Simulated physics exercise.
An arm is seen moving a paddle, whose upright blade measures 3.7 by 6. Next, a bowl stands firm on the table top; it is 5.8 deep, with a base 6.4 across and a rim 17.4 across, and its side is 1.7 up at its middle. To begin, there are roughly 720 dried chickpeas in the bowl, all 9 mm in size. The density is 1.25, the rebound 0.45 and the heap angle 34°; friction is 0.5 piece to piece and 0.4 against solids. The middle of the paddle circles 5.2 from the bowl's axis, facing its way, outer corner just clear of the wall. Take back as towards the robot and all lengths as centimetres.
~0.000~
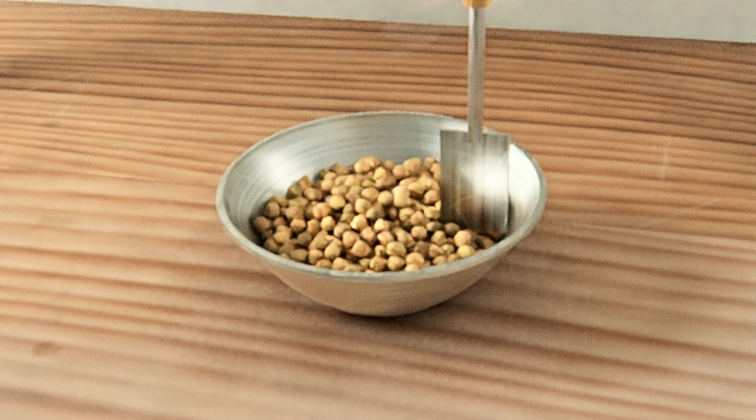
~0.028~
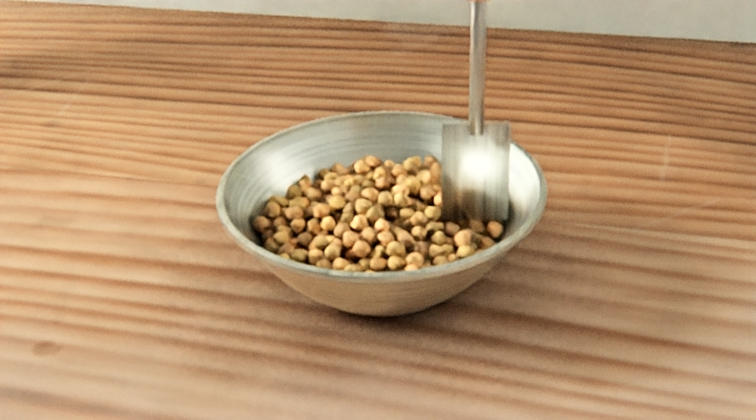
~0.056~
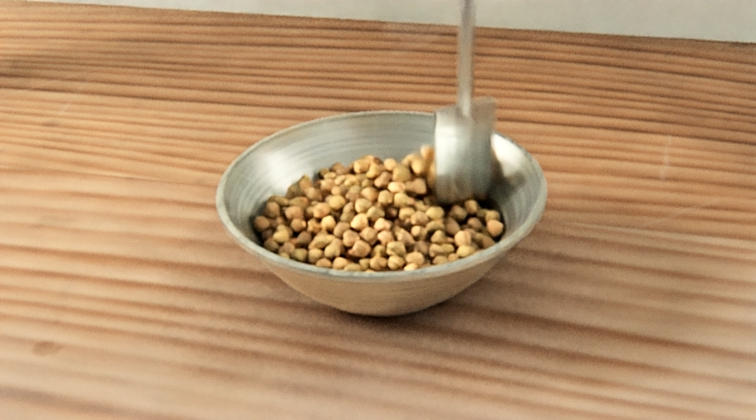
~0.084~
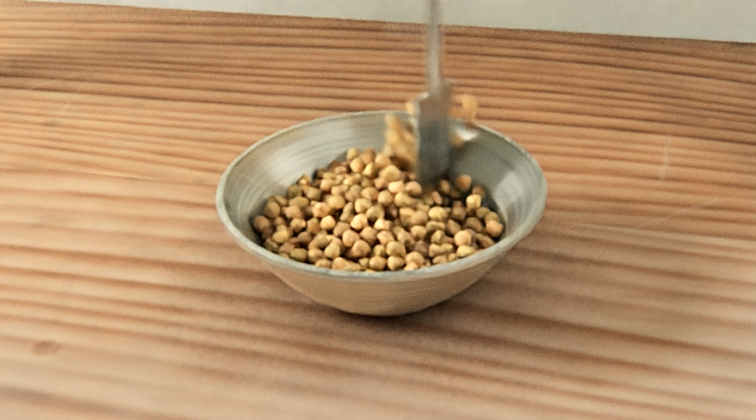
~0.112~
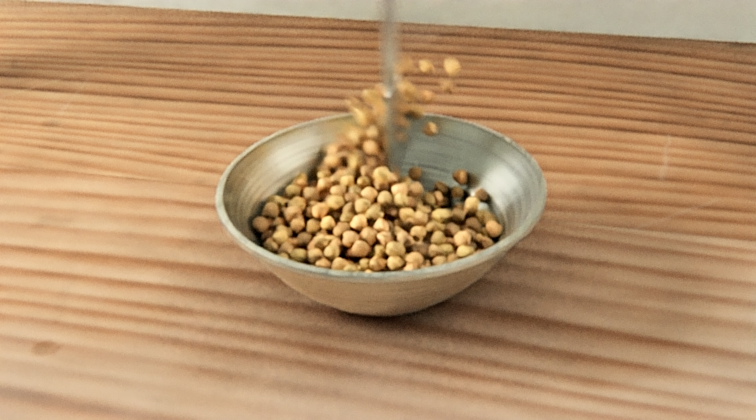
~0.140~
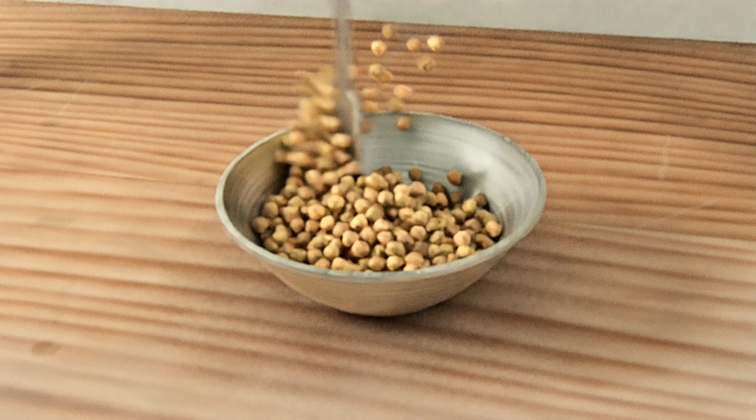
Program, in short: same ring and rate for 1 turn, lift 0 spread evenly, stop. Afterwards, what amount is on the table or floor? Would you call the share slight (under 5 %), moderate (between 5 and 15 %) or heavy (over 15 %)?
I would call it heavy.
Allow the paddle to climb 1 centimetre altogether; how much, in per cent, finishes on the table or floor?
Roughly 15 per cent.
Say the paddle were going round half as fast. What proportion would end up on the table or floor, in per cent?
Near 15 in a hundred, it would be.
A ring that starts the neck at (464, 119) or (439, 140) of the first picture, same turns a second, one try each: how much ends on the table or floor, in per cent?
Around 35 per cent on the first try, around 35 per cent on the second.
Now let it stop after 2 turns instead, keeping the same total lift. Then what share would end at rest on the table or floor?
35 %.
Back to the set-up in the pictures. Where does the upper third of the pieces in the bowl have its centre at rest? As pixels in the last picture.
It is centred near (398, 217).
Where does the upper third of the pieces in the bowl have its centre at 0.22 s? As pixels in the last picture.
Around (341, 238).
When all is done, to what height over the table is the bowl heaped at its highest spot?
Height: Roughly 5.0 cm.
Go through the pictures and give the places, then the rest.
In the first frame, paddle neck at (476, 106), 0° round; upper third of the load around (379, 212), from x 260 to 500, top at y 160; 718 in the bowl.
In the second frame, paddle neck at (477, 98), 10° round; upper third of the load around (379, 211), from x 260 to 500, top at y 160.
In the third frame, paddle neck at (465, 79), 38° round; upper third of the load around (381, 210), from x 260 to 495, top at y 145.
In the fourth frame, paddle neck at (434, 65), 67° round; upper third of the load around (382, 205), from x 260 to 495, top at y 105.
In the fifth frame, paddle neck at (390, 60), 96° round; upper third of the load around (368, 203), from x 260 to 495, top at y 65; 713 in the bowl, 5 in flight or on the tool.
In the sixth frame, paddle neck at (344, 63), 125° round; upper third of the load around (344, 203), from x 260 to 495, top at y 30; 700 in the bowl, 18 in flight or on the tool.
After 0.22 s, 211° round, highest piece 10 above the table; 653 in the bowl, 3 on the table or floor, 62 in flight or on the tool.
After 0.30 s, 296° round, highest piece 10 above the table; 602 in the bowl, 38 on the table or floor, 78 in flight or on the tool.
After 0.54 s, 0° round, highest piece 6 above the table; 535 in the bowl, 182 on the table or floor, 1 in flight or on the tool.
After 1.24 s, 0° round, highest piece 5 above the table; 535 in the bowl, 183 on the table or floor.
At rest, 535 in the bowl, 183 on the table or floor. That is 25 % on the table or floor.
